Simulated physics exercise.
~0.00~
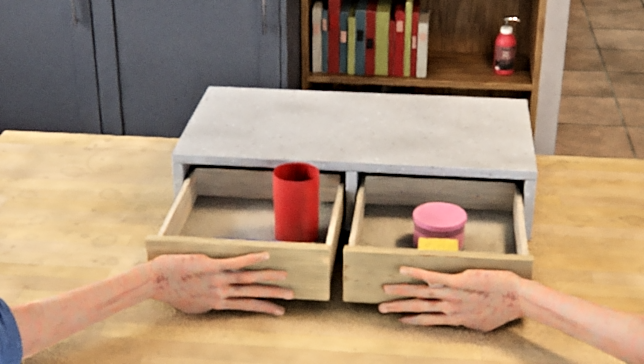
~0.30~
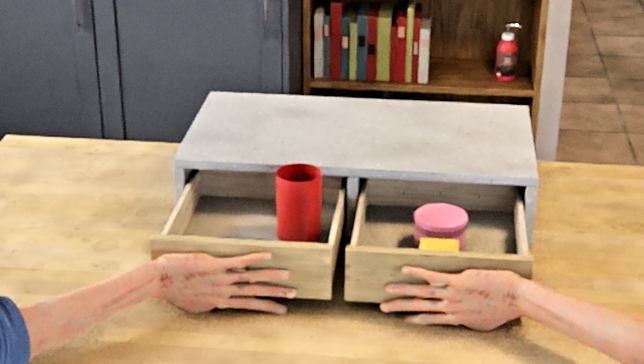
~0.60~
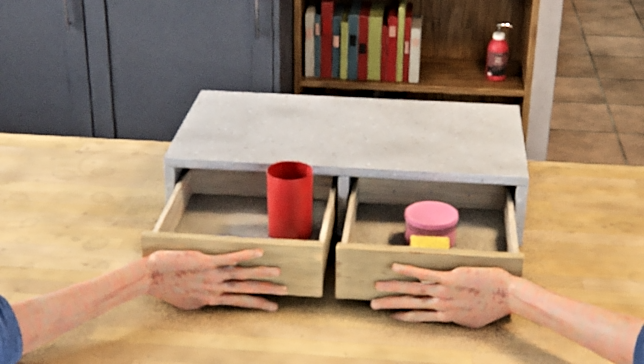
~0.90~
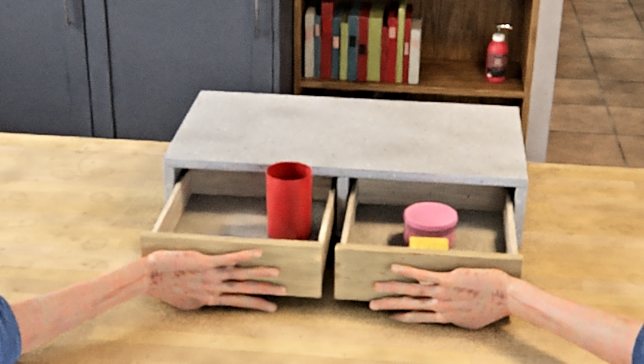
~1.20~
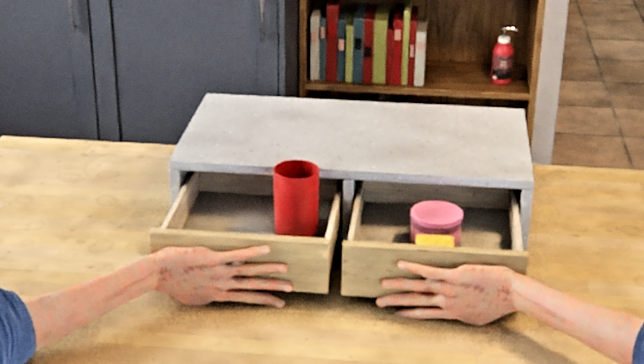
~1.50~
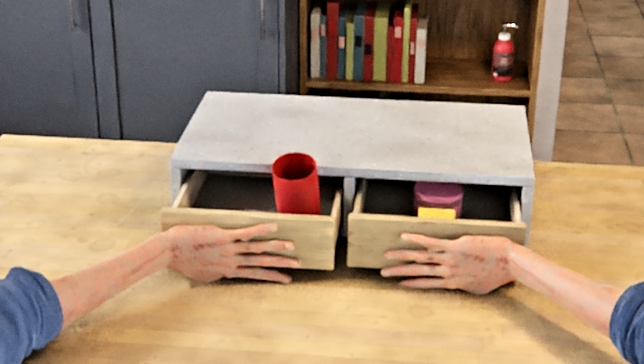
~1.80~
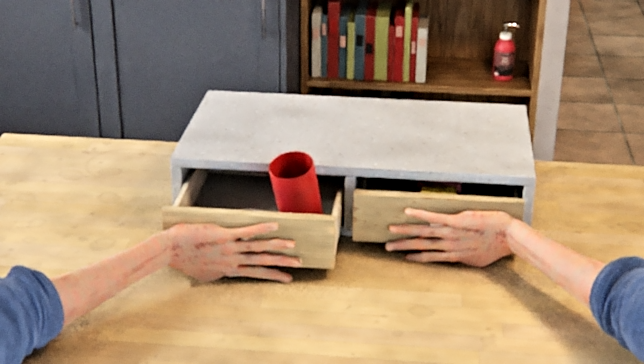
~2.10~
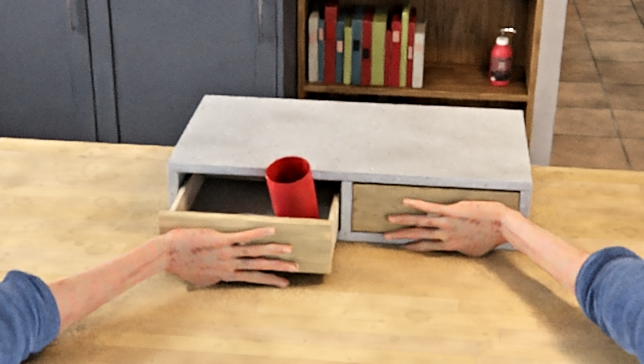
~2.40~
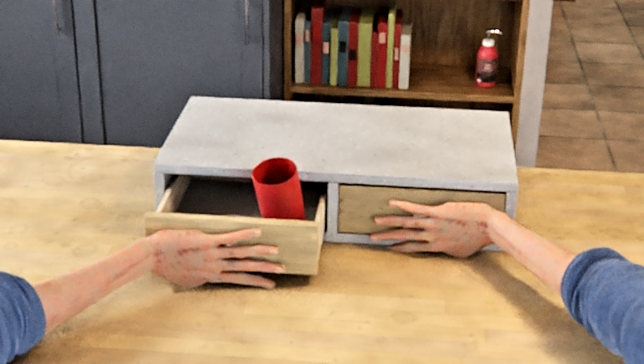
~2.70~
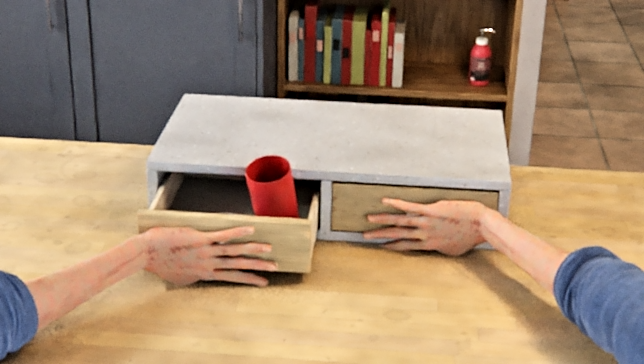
On a wooden table, two hands push two drawers; the right shuts, the left stays ajar.
